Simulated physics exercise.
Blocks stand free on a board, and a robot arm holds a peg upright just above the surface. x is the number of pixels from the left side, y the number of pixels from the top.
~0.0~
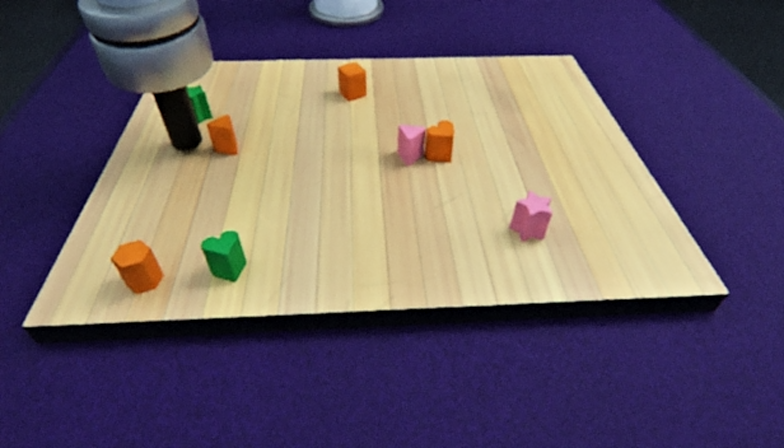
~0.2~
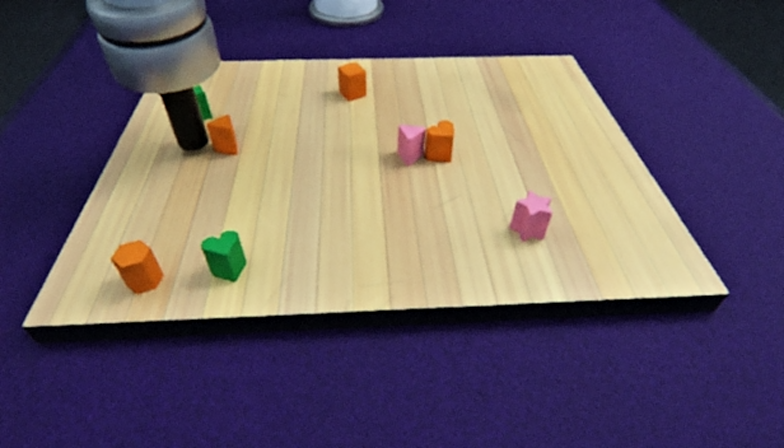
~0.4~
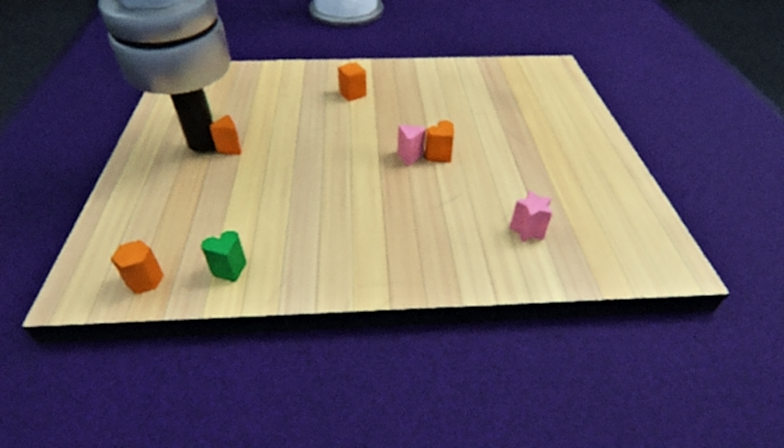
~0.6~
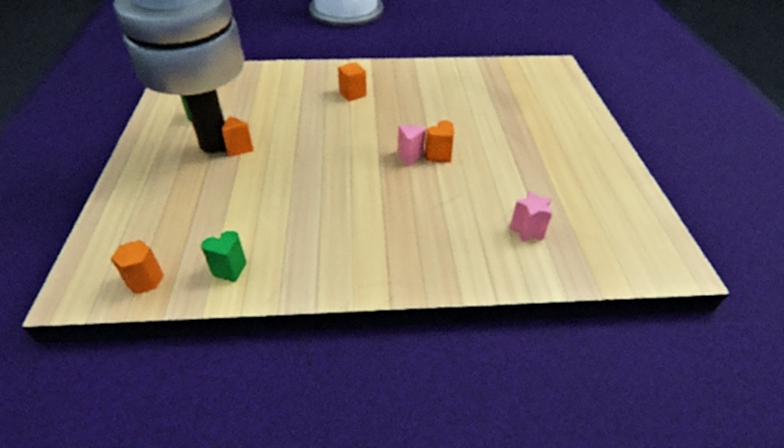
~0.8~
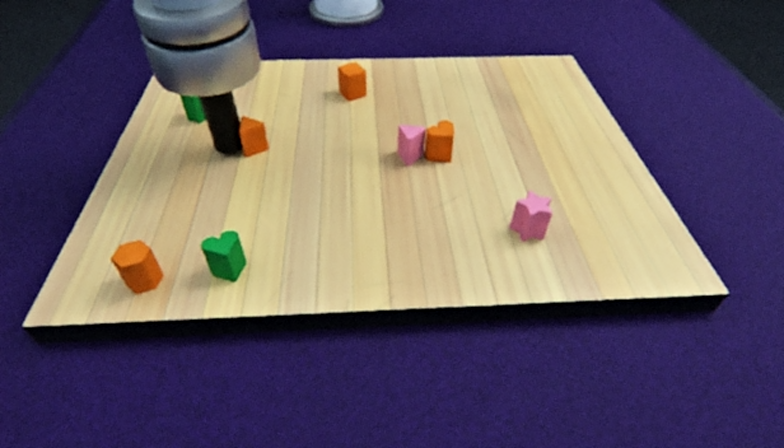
A robot arm holds a dark peg upright over a pale wooden board on a purple cloth, seen from above and in front by a still camera. Small orange, green and pink blocks stand about the board, including a green heart near the front left and a pink star at right. The peg slides right, meets an orange triangular block and pushes it a short way right.
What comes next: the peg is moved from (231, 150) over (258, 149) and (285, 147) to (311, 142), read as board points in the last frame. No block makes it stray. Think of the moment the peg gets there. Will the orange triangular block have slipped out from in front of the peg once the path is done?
No
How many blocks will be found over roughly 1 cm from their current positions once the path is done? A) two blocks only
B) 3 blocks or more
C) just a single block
C
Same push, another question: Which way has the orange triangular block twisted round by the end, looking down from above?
It swings round clockwise.
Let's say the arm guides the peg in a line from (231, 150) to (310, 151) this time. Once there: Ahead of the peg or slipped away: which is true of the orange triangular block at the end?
When the path is over, you would find the orange triangular block still in front of the peg.
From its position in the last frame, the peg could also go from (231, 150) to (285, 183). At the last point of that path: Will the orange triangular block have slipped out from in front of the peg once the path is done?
Yes.
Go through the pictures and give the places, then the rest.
Tip of the peg (187, 142), middles of tops, orange triangular block (222, 122), in the first frame.
Peg (194, 142), nothing pushed, in the second frame.
Peg (203, 143), orange triangular block (224, 122), in the third frame.
Peg (215, 143), orange triangular block (233, 122), in the fourth frame.
Peg (230, 144), orange triangular block (249, 122), in the fifth frame.
The first path, step by step. One third of the way, peg (258, 143); orange triangular block (278, 122).
Two thirds of the way, peg (285, 142); orange triangular block (306, 121).
At the end, peg (311, 137); orange triangular block (330, 120), turned 25° clockwise.
